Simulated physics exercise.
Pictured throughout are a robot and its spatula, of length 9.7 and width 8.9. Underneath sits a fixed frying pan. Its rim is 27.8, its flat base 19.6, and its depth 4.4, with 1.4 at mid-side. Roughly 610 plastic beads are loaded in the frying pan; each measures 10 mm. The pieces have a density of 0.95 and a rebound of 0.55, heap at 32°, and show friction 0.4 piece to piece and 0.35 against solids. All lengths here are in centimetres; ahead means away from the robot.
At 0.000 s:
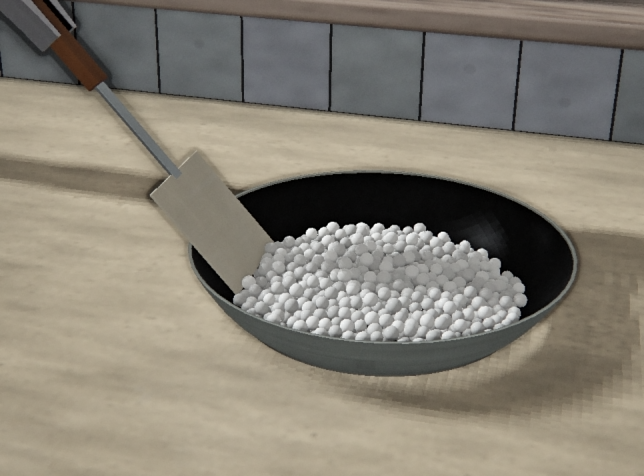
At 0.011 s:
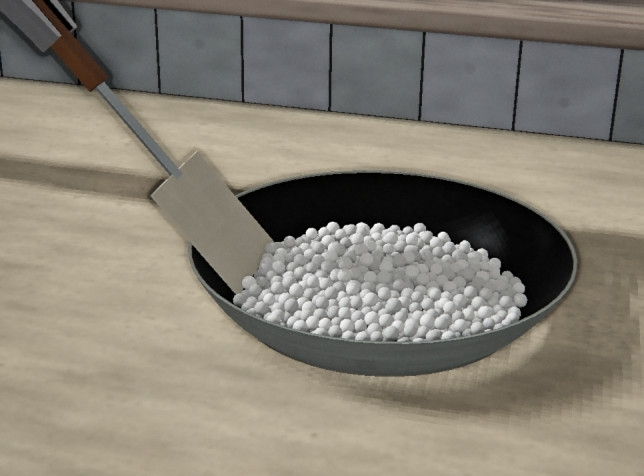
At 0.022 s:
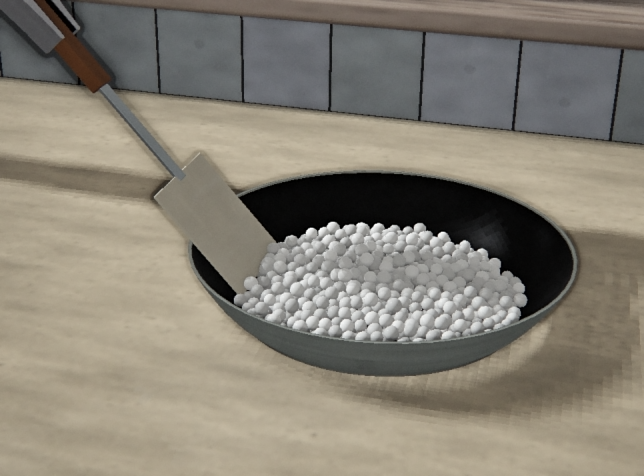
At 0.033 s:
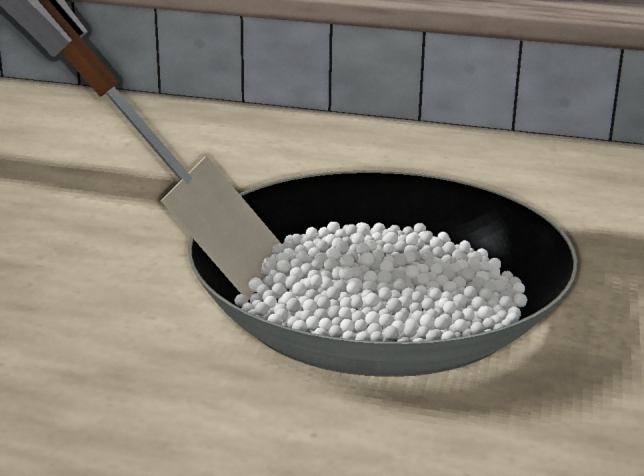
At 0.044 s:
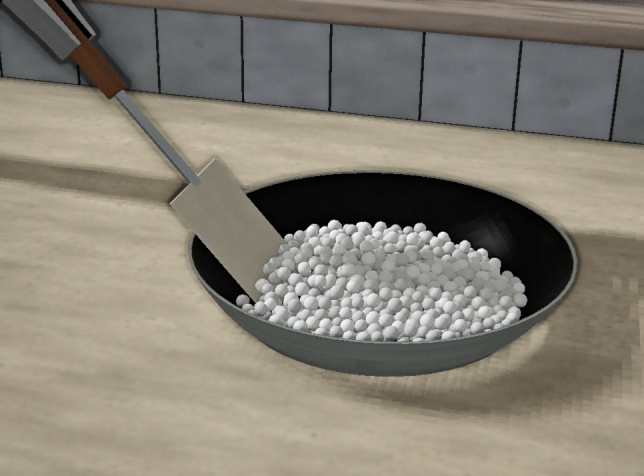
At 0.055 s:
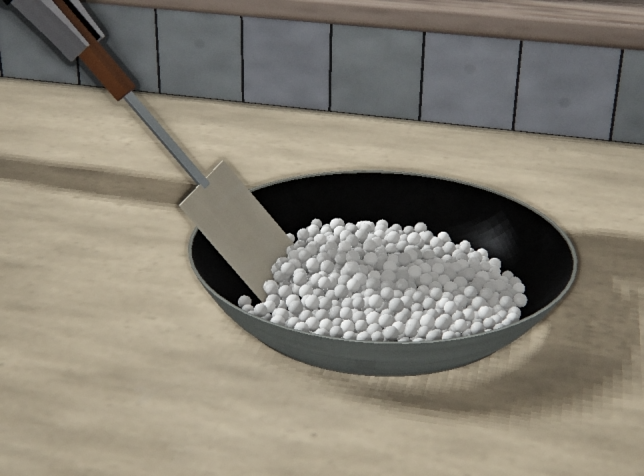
On a wood-grained countertop beside a tiled wall, a robot-held spatula rests at the left side of a dark frying pan filled with white beads, then slides slightly rightward, nudging the nearest beads while the pan stays still.
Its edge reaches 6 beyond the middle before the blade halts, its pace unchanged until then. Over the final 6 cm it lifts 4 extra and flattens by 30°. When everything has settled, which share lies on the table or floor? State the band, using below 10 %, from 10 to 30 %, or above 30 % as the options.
It falls below 10 %.
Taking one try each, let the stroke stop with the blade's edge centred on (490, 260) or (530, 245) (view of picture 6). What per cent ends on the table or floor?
Close to 0 and close to 15 per cent, respectively.
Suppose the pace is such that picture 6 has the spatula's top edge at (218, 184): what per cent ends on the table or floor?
That share would be about 10 percent.
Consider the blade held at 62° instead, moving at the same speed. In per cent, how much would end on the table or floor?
Somewhere around 0 per cent would end on the table or floor.
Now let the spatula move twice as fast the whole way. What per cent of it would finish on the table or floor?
About 15 per cent.
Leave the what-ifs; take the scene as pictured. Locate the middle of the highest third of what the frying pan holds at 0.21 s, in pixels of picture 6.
Near (426, 278).
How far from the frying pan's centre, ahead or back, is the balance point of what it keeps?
I'd say it's roughly 4.0 cm toward the front.
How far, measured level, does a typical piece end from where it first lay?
I'd guess close to 3 centimetres.
By 0.13 s, sloping 48°, highest piece 4 above the table; 614 in the frying pan.
By 0.21 s, sloping 37°, highest piece 5 above the table; 614 in the frying pan.
By 0.45 s, sloping 18°, highest piece 5 above the table; 613 in the frying pan, 1 on the blade or in flight.
By 1.50 s, sloping 18°, highest piece 4 above the table; 613 in the frying pan, 1 on the table or floor.
Final count, 613 in the frying pan, 1 on the table or floor. That is 0 % on the table or floor.
